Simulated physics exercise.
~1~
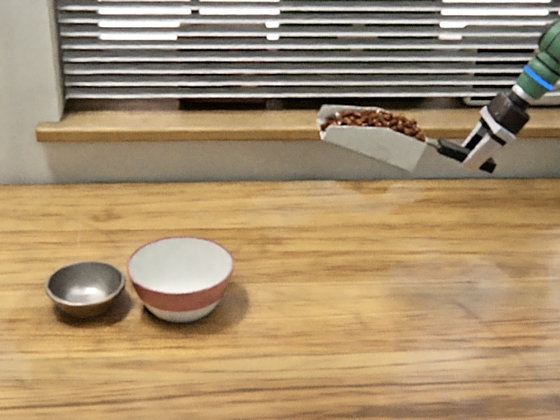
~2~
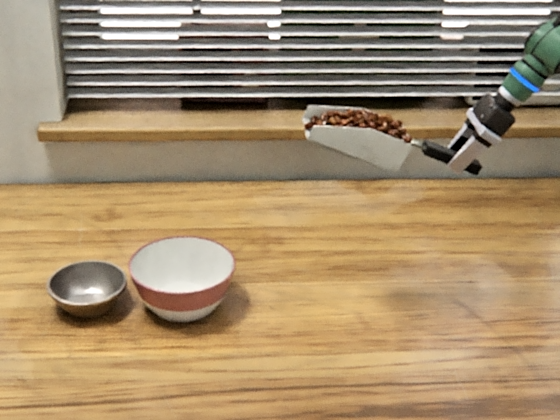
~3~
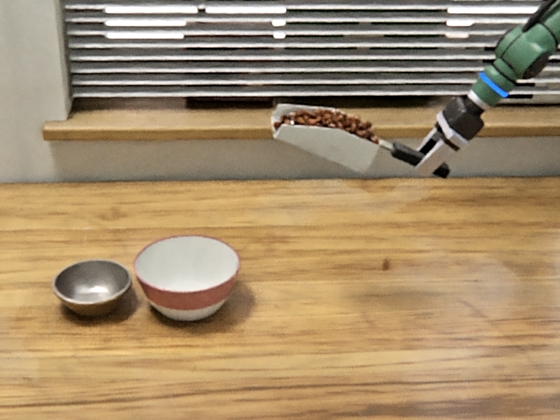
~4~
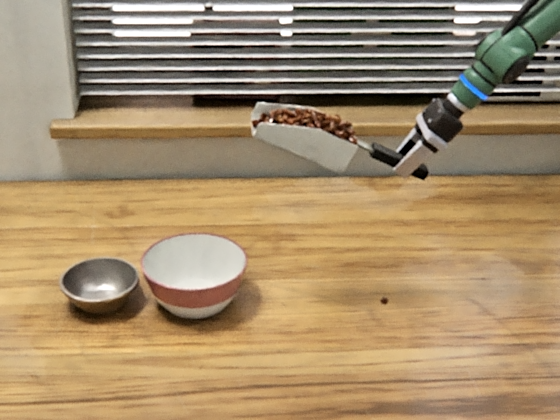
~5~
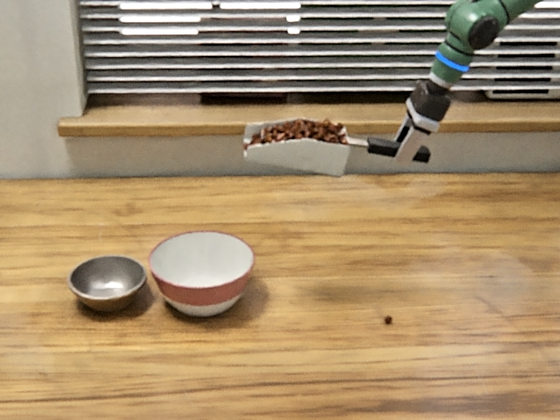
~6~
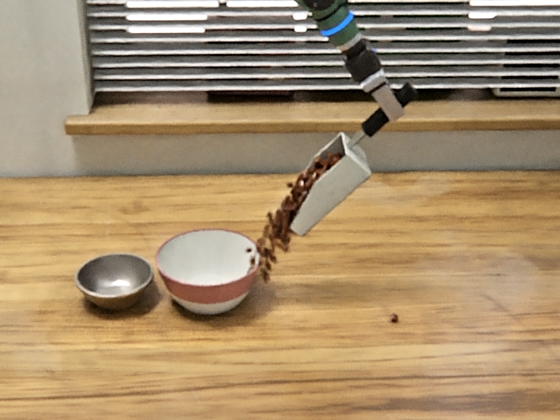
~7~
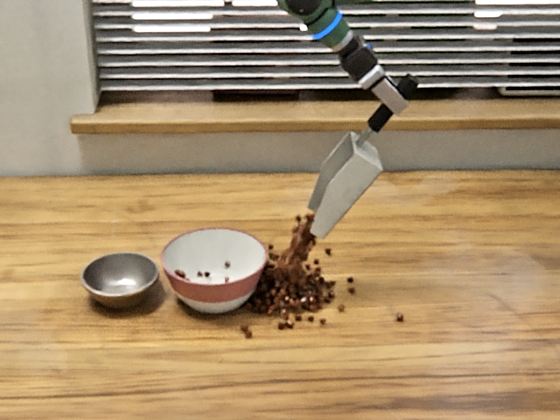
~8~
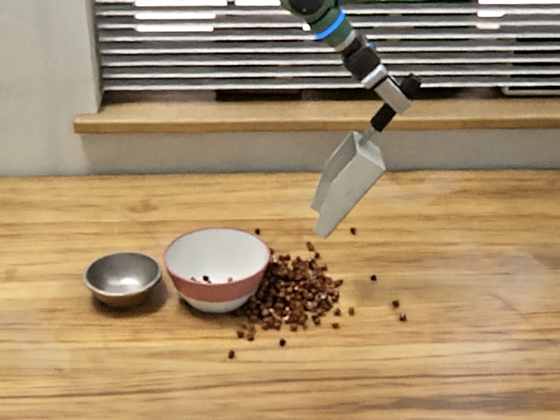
The video shows a robot arm carrying a scoop of brown pellets left above a wooden table toward a red-and-white bowl beside a smaller metal bowl. The scoop tips steeply, and most pellets spill onto the table right of the larger bowl, with only a few landing inside.
